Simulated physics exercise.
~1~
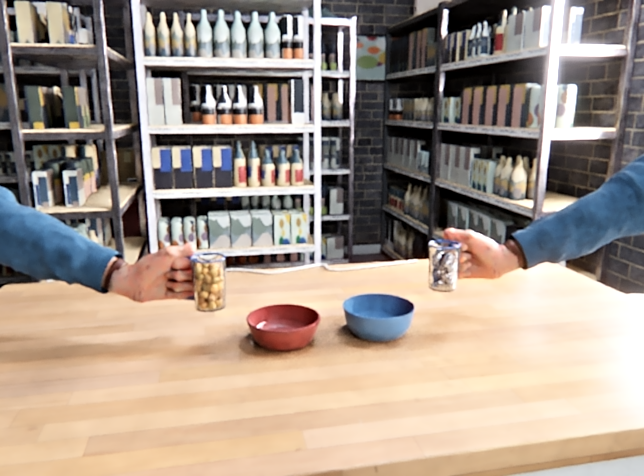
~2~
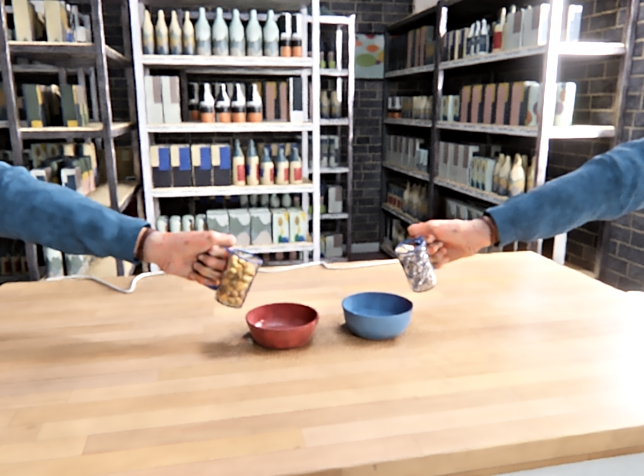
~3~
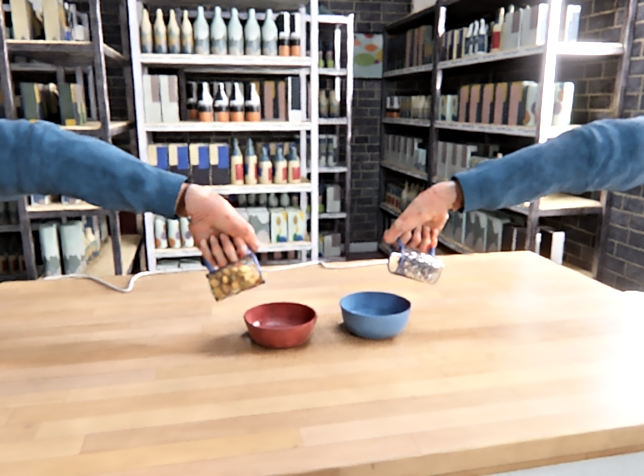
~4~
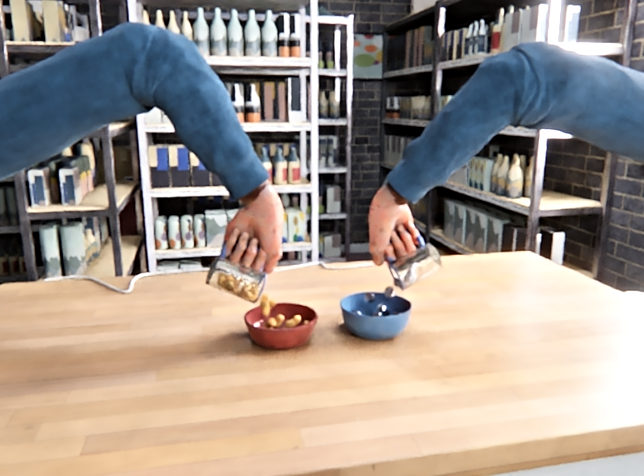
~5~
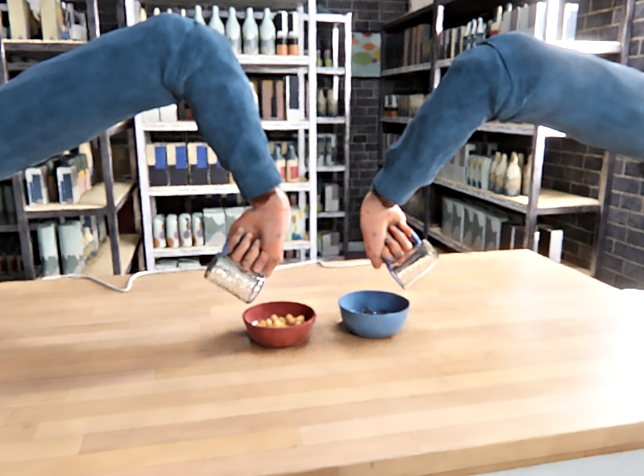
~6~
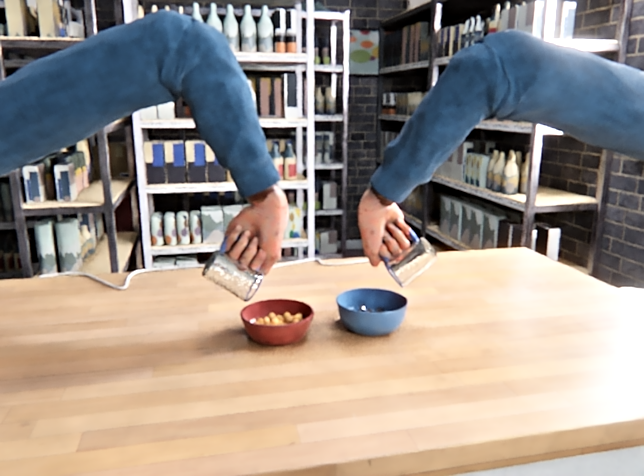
Two hands tip small clear cups, emptying their contents into a red bowl and a blue bowl.
